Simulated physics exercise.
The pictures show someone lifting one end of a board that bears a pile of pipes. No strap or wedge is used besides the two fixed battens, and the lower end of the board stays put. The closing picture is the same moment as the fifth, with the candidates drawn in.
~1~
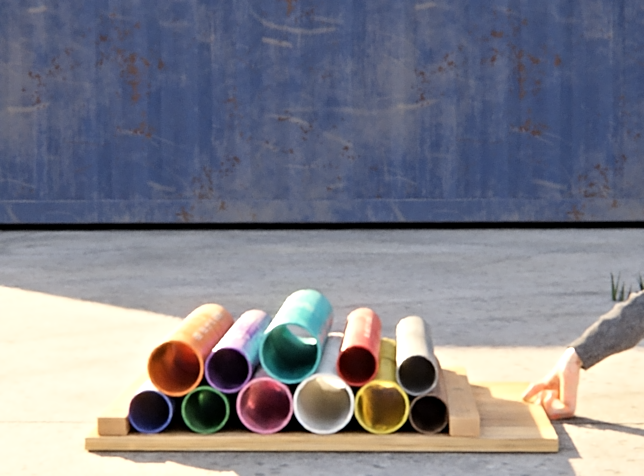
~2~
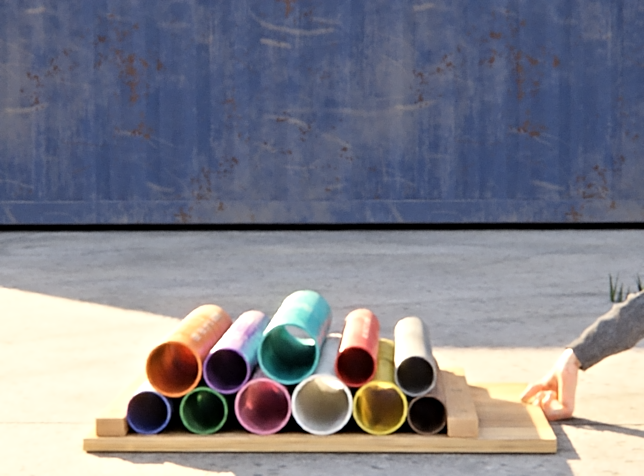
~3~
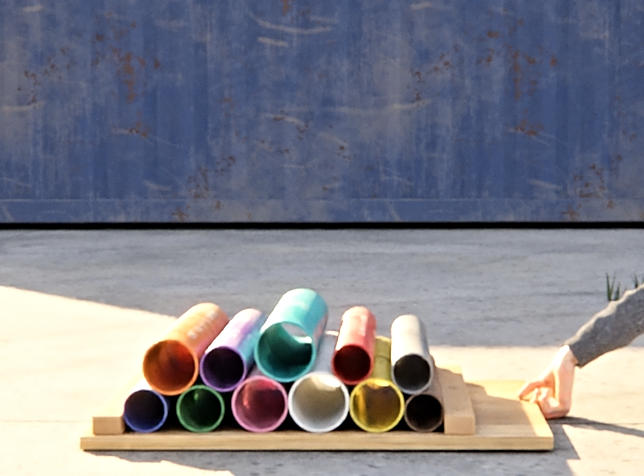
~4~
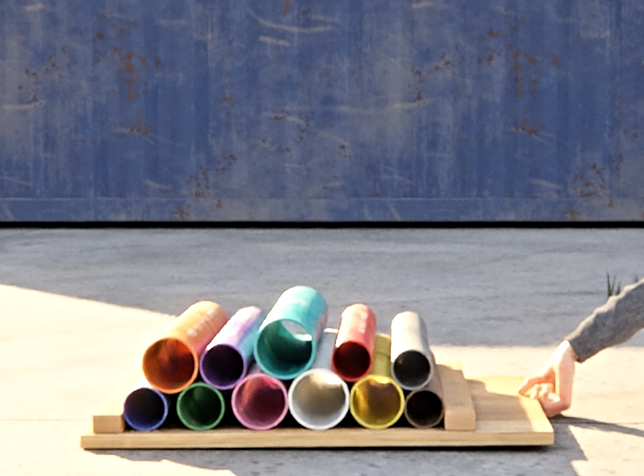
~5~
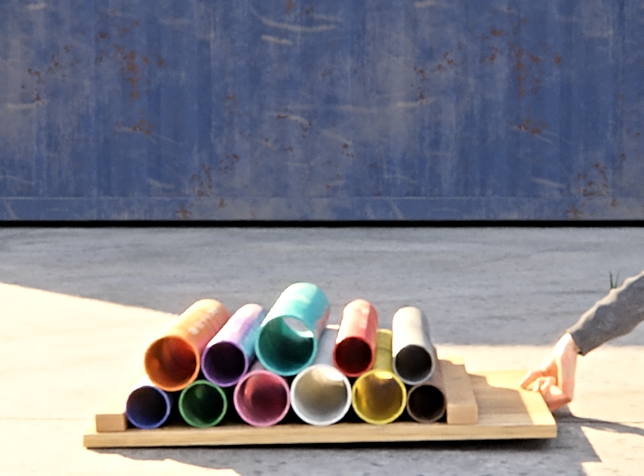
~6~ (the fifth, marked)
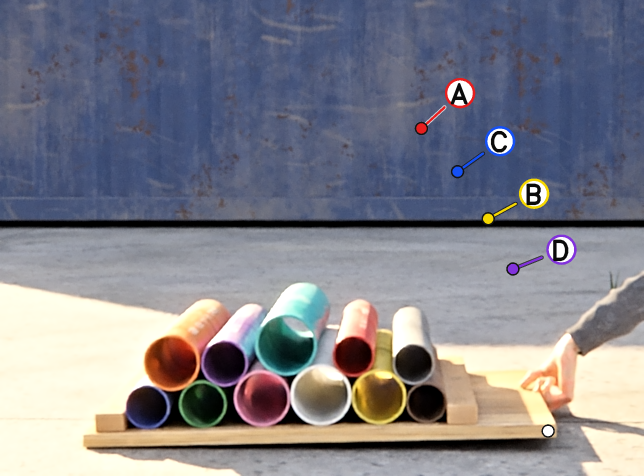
On sunlit concrete before a rust-marked blue metal wall, the view is from the front at a low height. Colourful pipes lie in two rows on a wooden board, orange, purple, teal, red and grey above blue, green, pink, white, yellow and brown, with a grey-sleeved arm at right. The board shifts very slightly, then the hand raises its right end a little, the pipes keeping their arrangement.
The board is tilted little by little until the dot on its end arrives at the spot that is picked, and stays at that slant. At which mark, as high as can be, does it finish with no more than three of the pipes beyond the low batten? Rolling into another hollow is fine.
Lift it to C and no more.
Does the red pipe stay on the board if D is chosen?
Yes, with D.
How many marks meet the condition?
The number is three.
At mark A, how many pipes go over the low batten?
The count is four.
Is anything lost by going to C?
At C: Yes.
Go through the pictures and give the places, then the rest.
Green pipe (206, 410); pink pipe (265, 405), in the first picture.
Pink pipe (264, 406); white pipe (322, 405), in the second picture.
Board (323, 403); yellow pipe (377, 405); brown pipe (424, 412); orange pipe (170, 367), in the third picture.
Board (323, 400); green pipe (201, 406), in the fourth picture.
Board (325, 396); green pipe (203, 404), in the fifth picture.
On the copy, A at (422, 129); B at (488, 219); C at (457, 172); D at (513, 269); the white dot at (548, 431).
On C. First, board at 20°.
Then, board at 36°.
Finally, board at 36°, three over the low batten (purple, orange, turquoise).
By contrast, A four over the low batten (purple, orange, red, turquoise); B three over the low batten (purple, orange, turquoise); D two over the low batten (purple, orange).
